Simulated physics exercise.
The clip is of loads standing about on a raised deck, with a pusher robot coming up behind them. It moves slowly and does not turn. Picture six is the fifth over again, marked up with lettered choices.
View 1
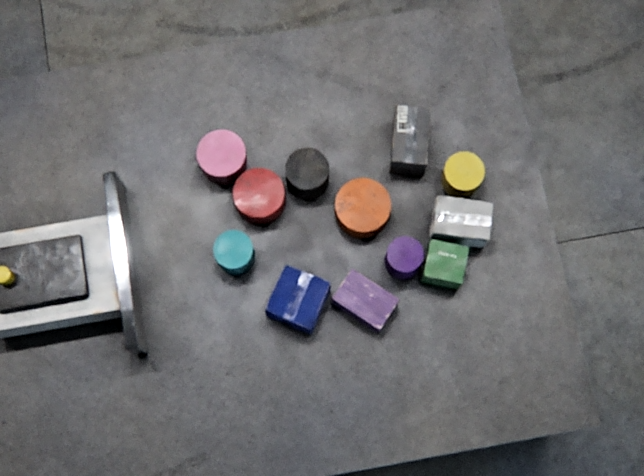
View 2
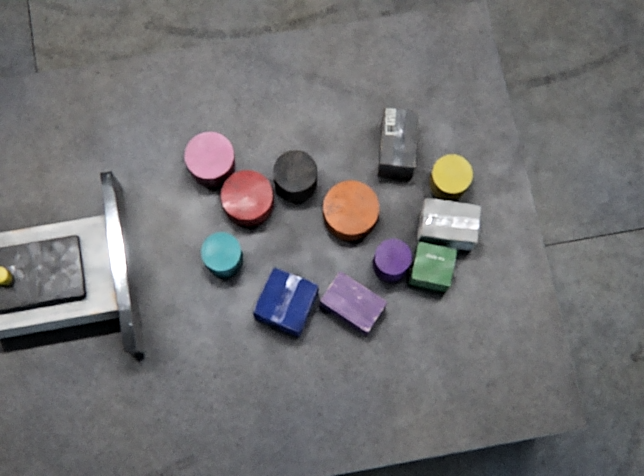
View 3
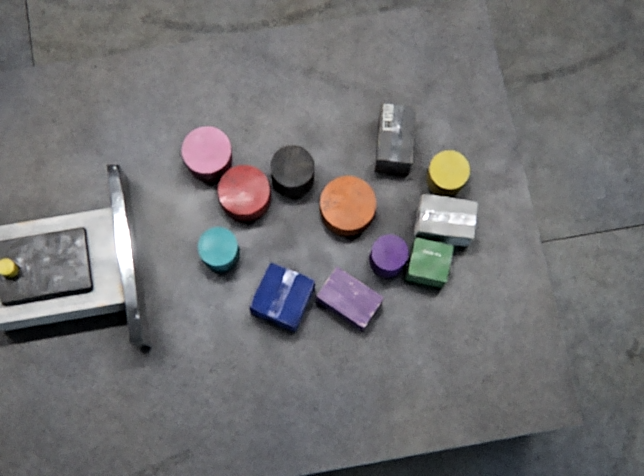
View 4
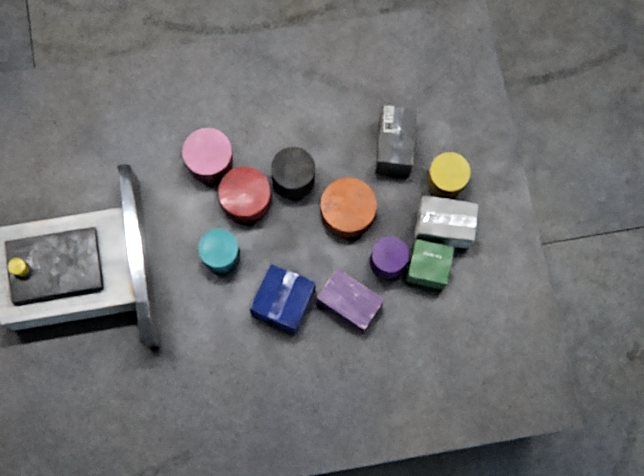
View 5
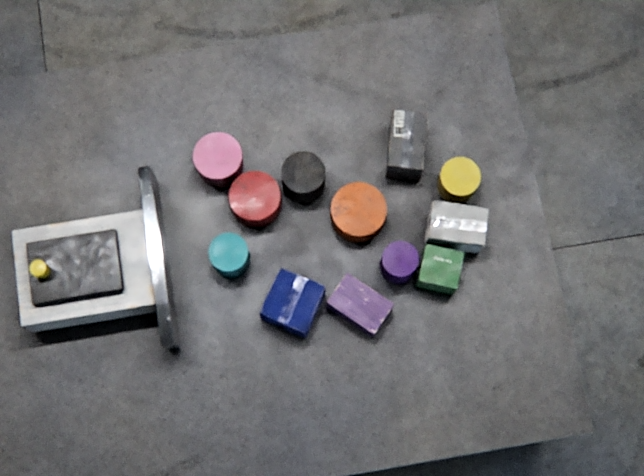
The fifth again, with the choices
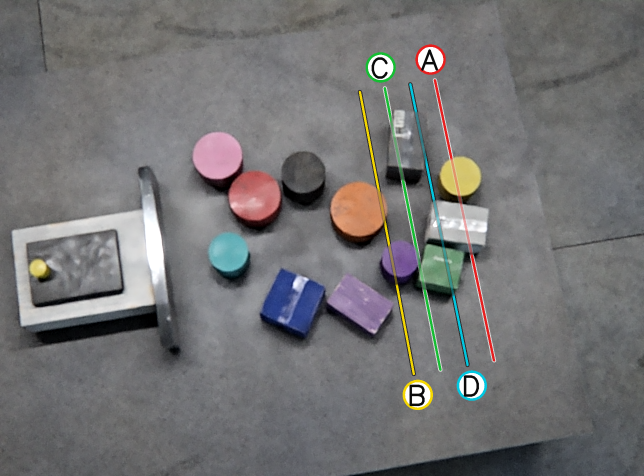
A pusher robot on the left creeps slightly right, closer to unmoving coloured canisters and boxes.
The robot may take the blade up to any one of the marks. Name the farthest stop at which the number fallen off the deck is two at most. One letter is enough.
Up to line A.
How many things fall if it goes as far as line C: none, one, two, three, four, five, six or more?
In all, none.
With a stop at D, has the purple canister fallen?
No.
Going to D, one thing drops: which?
The white box.
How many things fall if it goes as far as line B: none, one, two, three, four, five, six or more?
The count is none.
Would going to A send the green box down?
No.
On the marked copy, A at (463, 216); B at (386, 228); C at (412, 224); D at (438, 220).
Following A. Soon after the start, robot (196, 247); pink pail (271, 137); purple crate (376, 304).
Later, robot (308, 228); white box (499, 228); yellow pail (473, 172).
In the end, robot (394, 214); white box over the edge; green box (552, 280); one fallen.
As for the rest, B is within the limit but short; C is within the limit but short; D is within the limit but short.
